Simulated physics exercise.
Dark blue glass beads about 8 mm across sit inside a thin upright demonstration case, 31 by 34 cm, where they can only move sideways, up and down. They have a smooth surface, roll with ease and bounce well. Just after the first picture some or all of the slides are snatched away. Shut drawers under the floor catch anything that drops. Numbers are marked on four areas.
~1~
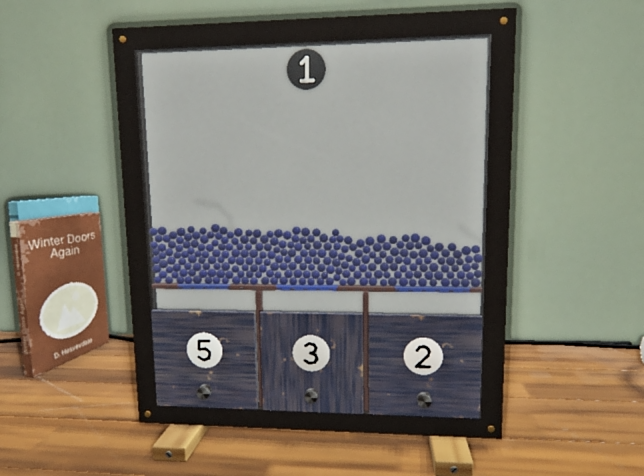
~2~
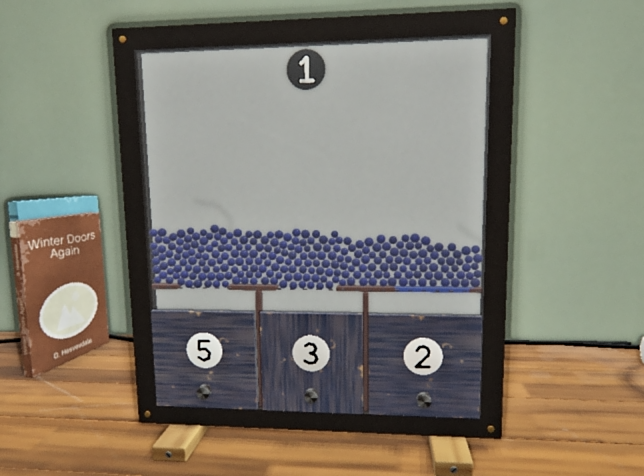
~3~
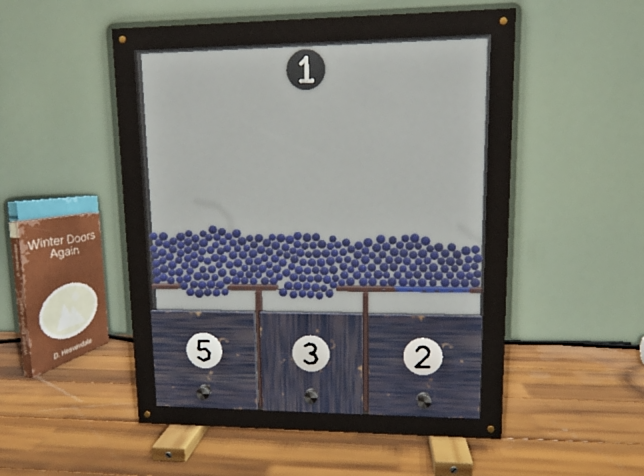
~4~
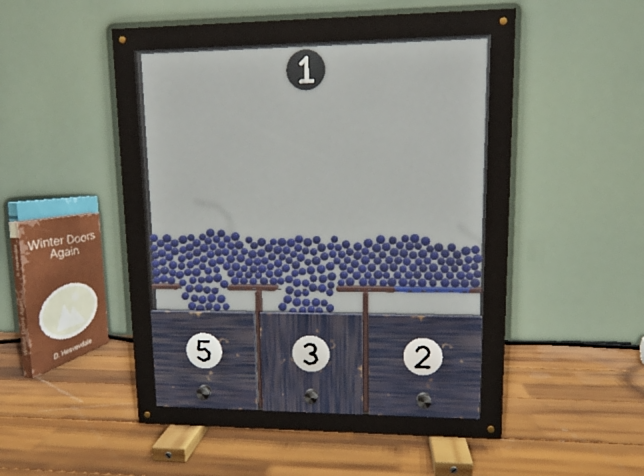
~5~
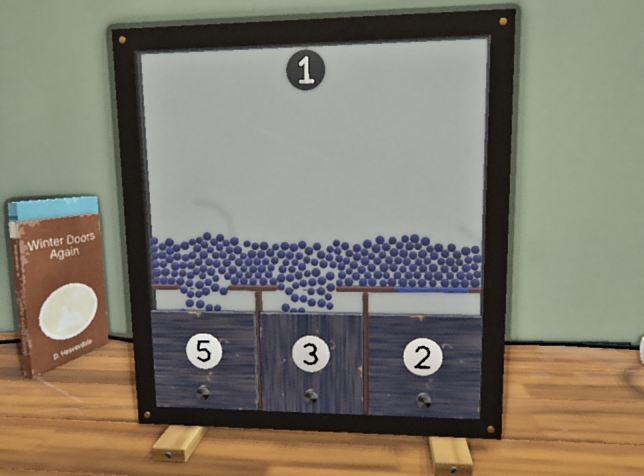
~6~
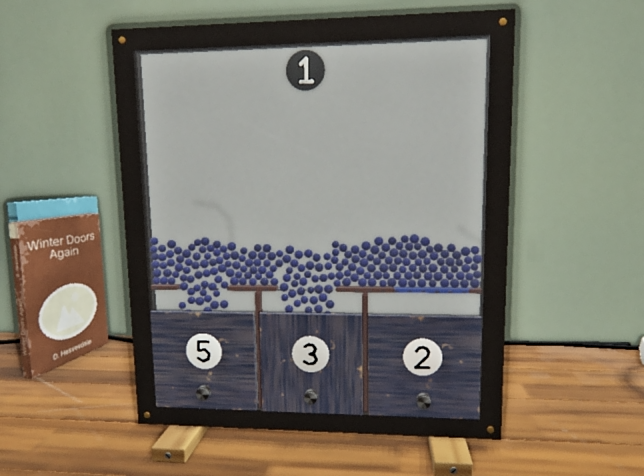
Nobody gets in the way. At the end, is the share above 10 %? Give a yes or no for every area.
No. 1: Yes; 2: No; 3: Yes; 5: Yes.
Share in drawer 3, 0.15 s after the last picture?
The share there is close to 25 per cent.
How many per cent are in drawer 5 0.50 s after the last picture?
Roughly 35 percent.
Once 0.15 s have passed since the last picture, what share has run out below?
Fraction out below at that moment: Near 55 per cent.
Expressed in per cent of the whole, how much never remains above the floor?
About 80 per cent.
Then, 0.15 s later than the last picture, 55 % are out; no. 1, 45 %, no. 3, 25 %, no. 5, 25 %.
Then, 0.50 s later than the last picture, 70 % are out; no. 1, 30 %, no. 3, 40 %, no. 5, 35 %.
Then, 1.20 s later than the last picture, 80 % are out; no. 1, 20 %, no. 3, 45 %, no. 5, 35 %.
At rest 1.6 s after the last picture, 80 % are out; no. 1, 20 %, no. 2, 0 %, no. 3, 45 %, no. 5, 35 %.
